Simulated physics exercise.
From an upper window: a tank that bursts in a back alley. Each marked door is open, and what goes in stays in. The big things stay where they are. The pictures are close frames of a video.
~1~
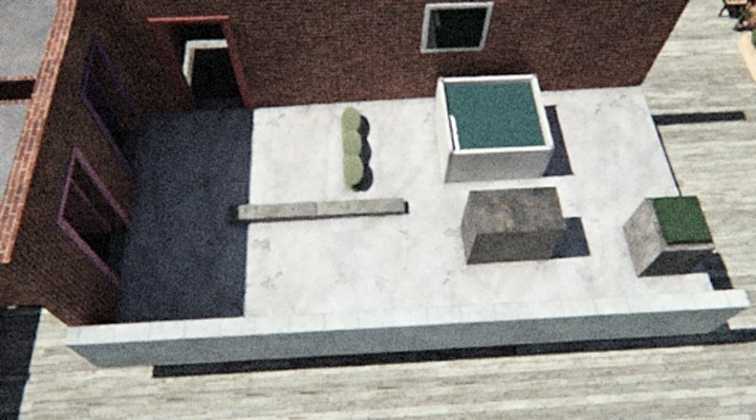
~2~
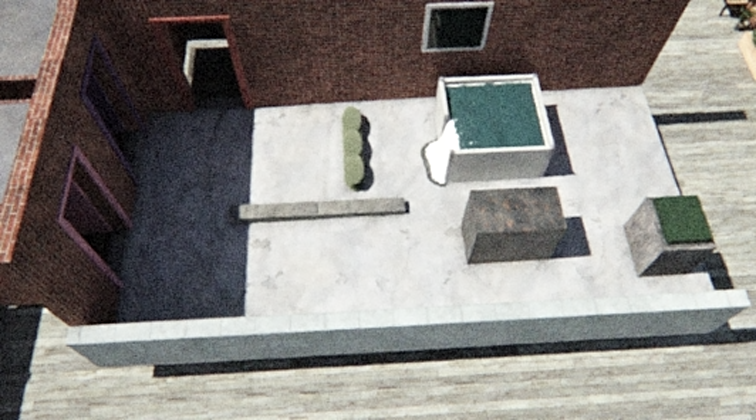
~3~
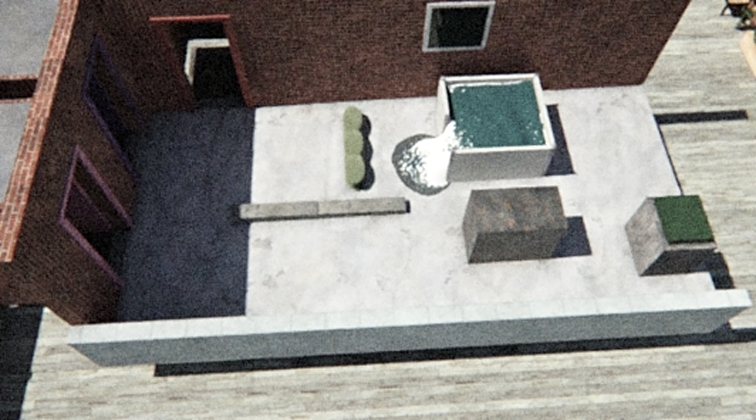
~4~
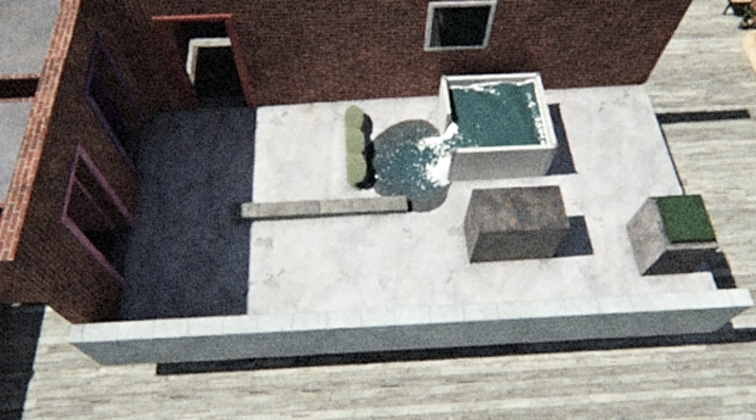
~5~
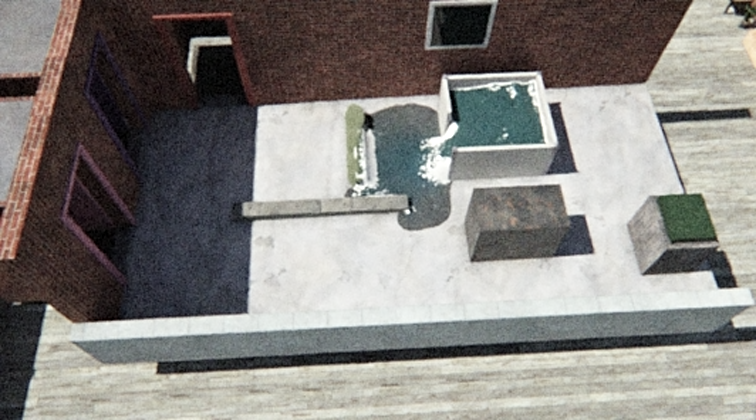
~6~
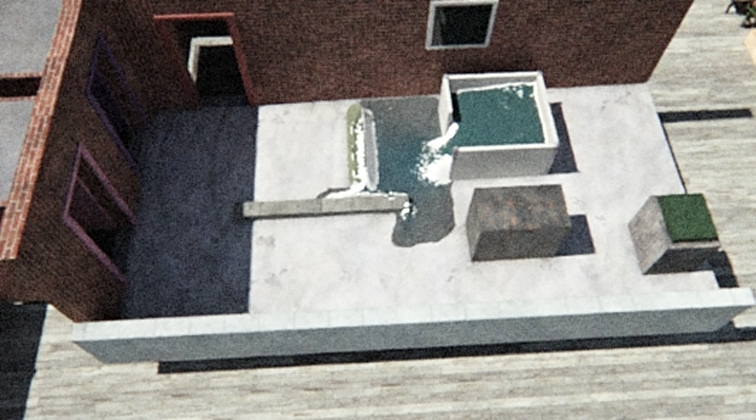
Water pouring from the left side of an open tank, spreading across the pale paving to green bushes and a low wall.
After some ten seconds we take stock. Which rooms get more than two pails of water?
In the end: The pink door floods; the red door floods; the purple door holds within the limit.
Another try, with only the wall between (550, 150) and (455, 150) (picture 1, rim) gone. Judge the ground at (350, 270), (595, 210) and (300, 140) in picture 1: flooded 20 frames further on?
In that order: Awash, awash, free of water.
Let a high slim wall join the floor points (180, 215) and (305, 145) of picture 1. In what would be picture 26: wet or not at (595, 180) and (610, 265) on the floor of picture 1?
One after the other: Not flooded, dry.
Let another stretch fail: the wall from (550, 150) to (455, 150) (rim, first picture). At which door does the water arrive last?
That is the red door.
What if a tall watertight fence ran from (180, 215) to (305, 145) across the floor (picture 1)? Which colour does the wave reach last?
That is the door marked purple.
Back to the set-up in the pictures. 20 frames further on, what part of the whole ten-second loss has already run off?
Some 0 per cent.
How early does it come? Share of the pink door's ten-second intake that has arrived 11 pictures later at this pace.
Close to 0 %.
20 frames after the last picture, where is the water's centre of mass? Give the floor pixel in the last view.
Roughly at (369, 171).
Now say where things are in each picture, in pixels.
The first picture shows the open tank at (493, 116) is whole and still.
In the second picture, water pours out at (447, 153) and has run to (432, 145).
In the third picture, the front is at (398, 155), out from the gap at (447, 154).
In the fourth picture, the front is at (367, 156), out from the gap at (449, 153).
In the fifth picture, the front is at (352, 200), out from the gap at (450, 152).
In the sixth picture, water pours out at (451, 152) and has run to (319, 201).
A moment on, water covers 25 % of the floor; the pink door not reached, the red door not reached, the purple door not reached.
Next, water covers 45 % of the floor; the pink door not reached, the red door wet at the sill, nothing in, the purple door wet at the sill, nothing in.
Then, water covers 50 % of the floor; the pink door wet at the sill, nothing in, the red door wet at the sill, nothing in, the purple door wet at the sill, nothing in.
Later, water covers 65 % of the floor; the pink door under two buckets in, the red door under two buckets in, the purple door under two buckets in.
In the end, water covers 65 % of the floor; the pink door over two buckets in, the red door over two buckets in, the purple door under two buckets in.
